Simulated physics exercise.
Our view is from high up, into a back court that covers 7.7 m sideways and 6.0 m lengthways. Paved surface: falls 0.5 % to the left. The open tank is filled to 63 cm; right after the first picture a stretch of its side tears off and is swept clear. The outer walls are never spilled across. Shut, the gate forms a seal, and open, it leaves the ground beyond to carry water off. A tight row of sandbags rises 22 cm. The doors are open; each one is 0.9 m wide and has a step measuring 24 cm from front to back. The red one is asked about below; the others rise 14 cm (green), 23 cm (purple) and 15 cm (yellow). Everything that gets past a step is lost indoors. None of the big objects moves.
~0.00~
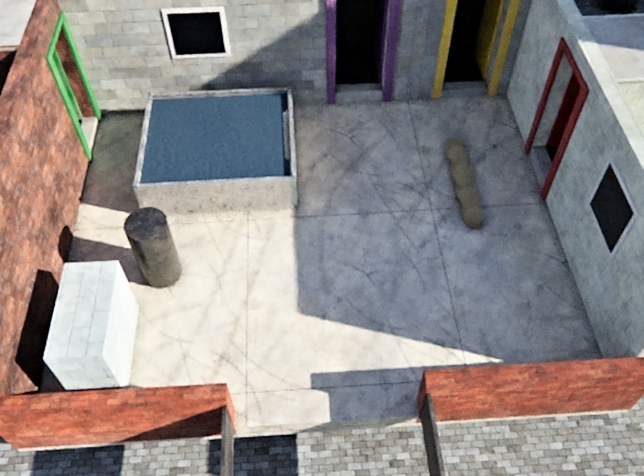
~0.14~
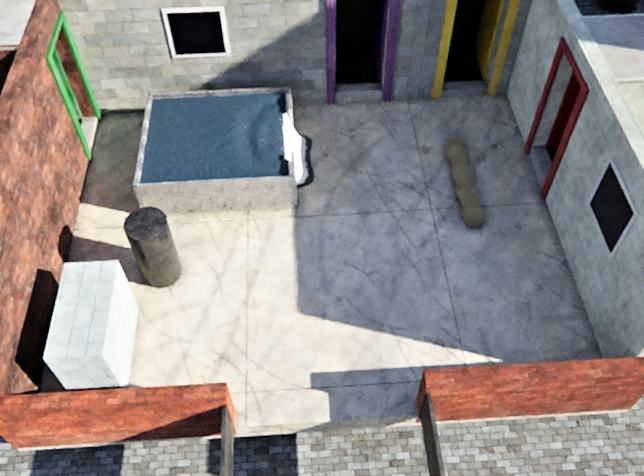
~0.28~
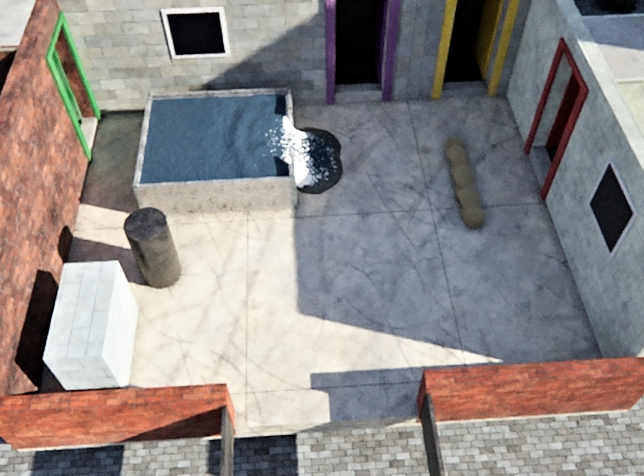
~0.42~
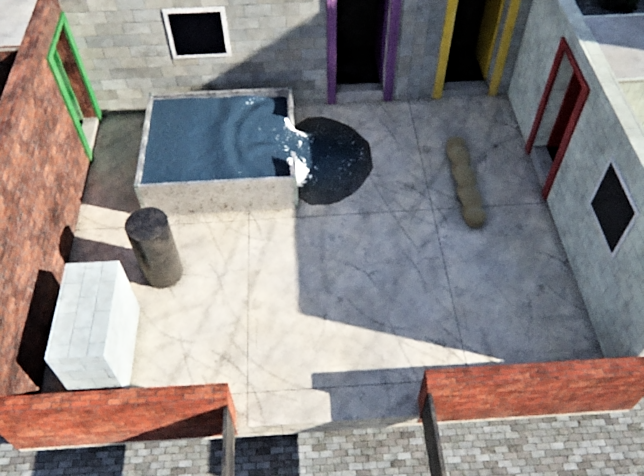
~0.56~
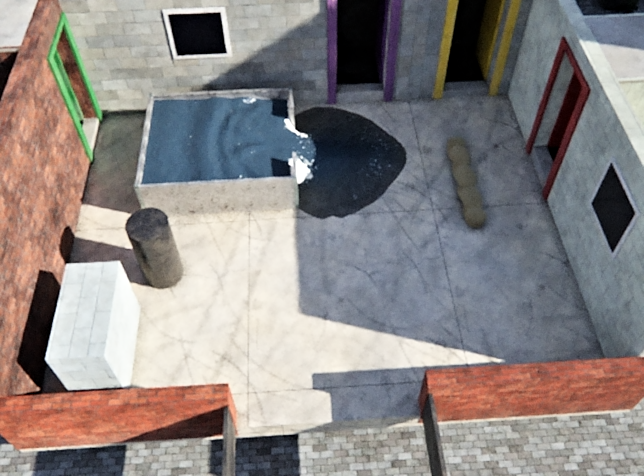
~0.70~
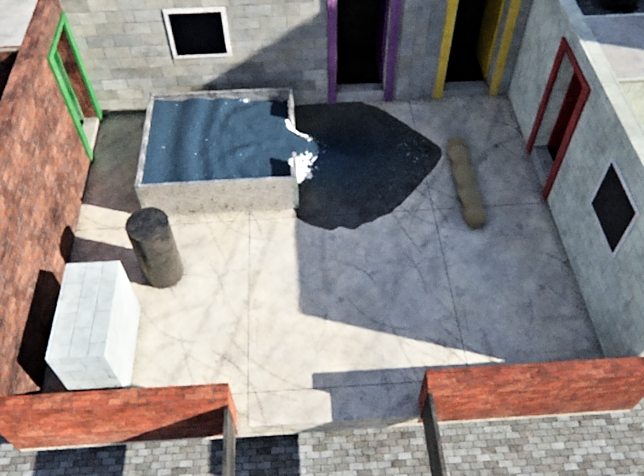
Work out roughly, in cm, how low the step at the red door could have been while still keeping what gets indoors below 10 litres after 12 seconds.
No lower than about 6.5 cm.
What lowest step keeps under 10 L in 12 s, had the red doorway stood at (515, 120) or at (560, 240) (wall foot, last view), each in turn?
Roughly 32 cm, then roughly 6.0 cm.
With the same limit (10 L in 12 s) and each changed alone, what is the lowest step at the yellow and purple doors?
Roughly 25 cm for the yellow door and roughly 11.5 cm for the purple door.
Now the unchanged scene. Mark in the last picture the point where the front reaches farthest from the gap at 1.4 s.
Around (509, 114).
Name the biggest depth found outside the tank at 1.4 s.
About 34 cm.
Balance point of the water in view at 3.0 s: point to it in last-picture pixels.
Centre of the water: Approx. (319, 166) px.
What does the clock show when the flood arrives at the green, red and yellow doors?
Green = 8.0 s, red = 2.4 s, yellow = 1.4 s.
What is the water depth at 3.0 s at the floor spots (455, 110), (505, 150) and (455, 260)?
Depth: About 16, 9, 9 cm.
After 1.4 s water covers 25 % of the floor, deepest (34 cm) near (307, 161); it has not reached the red door.
After 3.0 s water covers 45 % of the floor, deepest (36 cm) near (507, 108); 9 cm at the red door, 0 litres in over its 20 cm step.
After 12.0 s water covers 95 % of the floor, deepest (12 cm) near (35, 423); 5 cm at the red door, 0 litres in over its 20 cm step.
At the red door as built, the water arrived by 2.4 s and peaked near 9 cm at 6.0 s.
Run again over the same 12 s with other heights there, 21 litres in over 5.5 cm, 5 litres over 7.5 cm. The limit of 10 litres is kept from about 6.5 cm up.
